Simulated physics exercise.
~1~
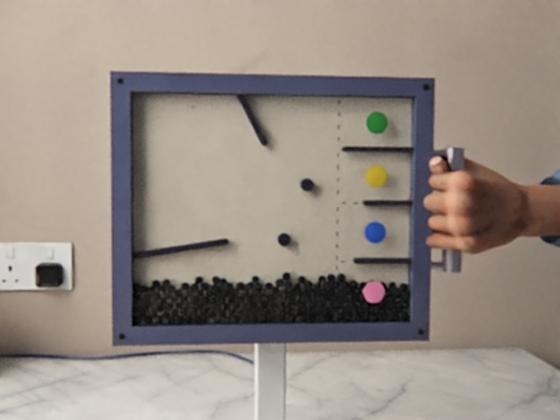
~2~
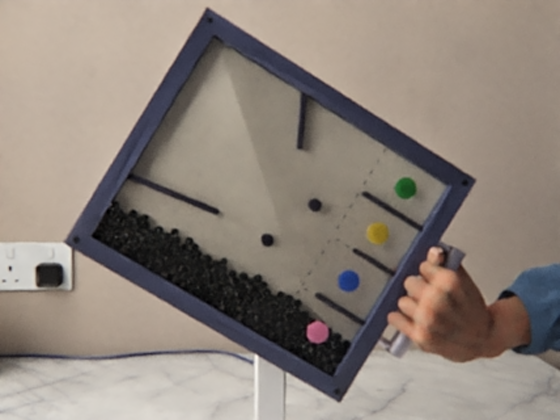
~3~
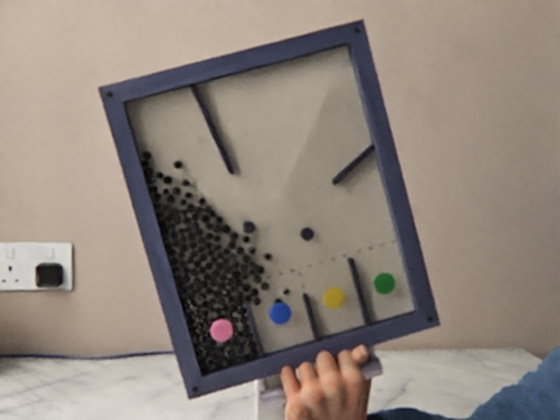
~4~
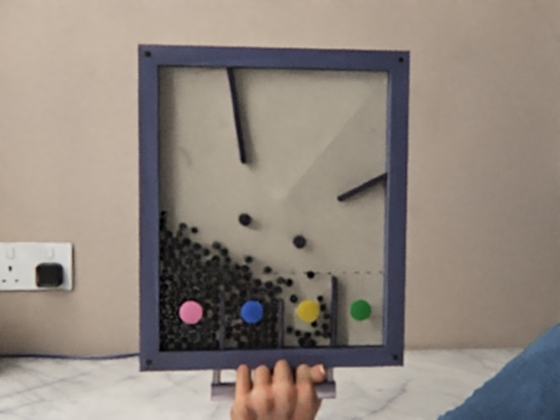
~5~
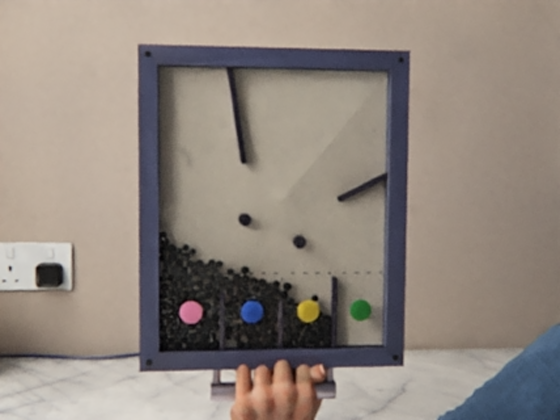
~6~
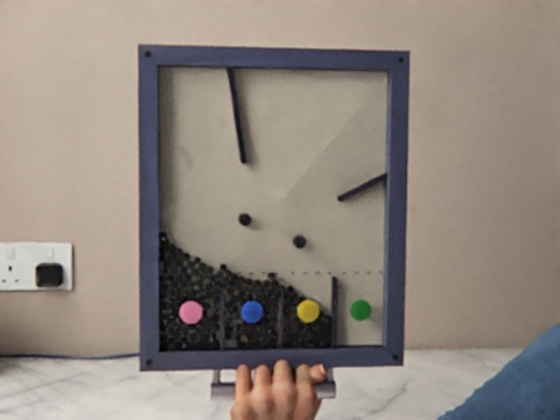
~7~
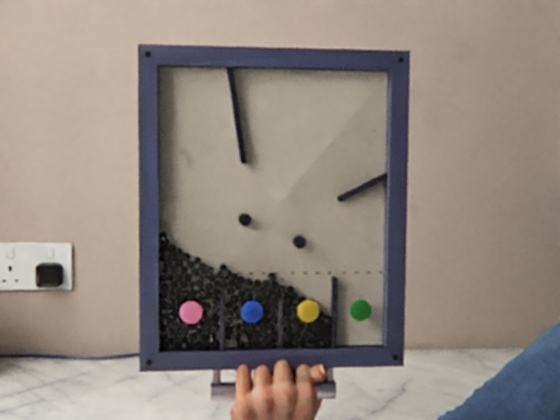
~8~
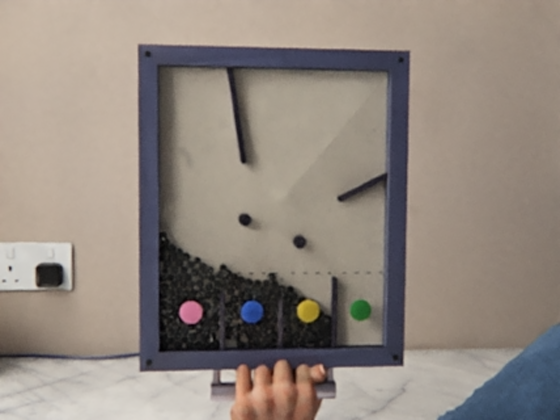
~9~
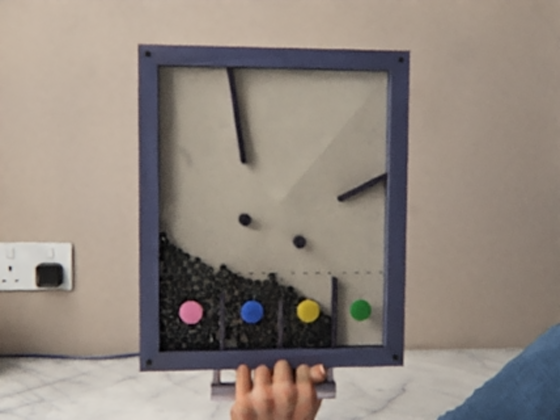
Black beads sliding and settling across pink, blue and yellow pockets as a hand turns the framed case clockwise, leaving green empty.
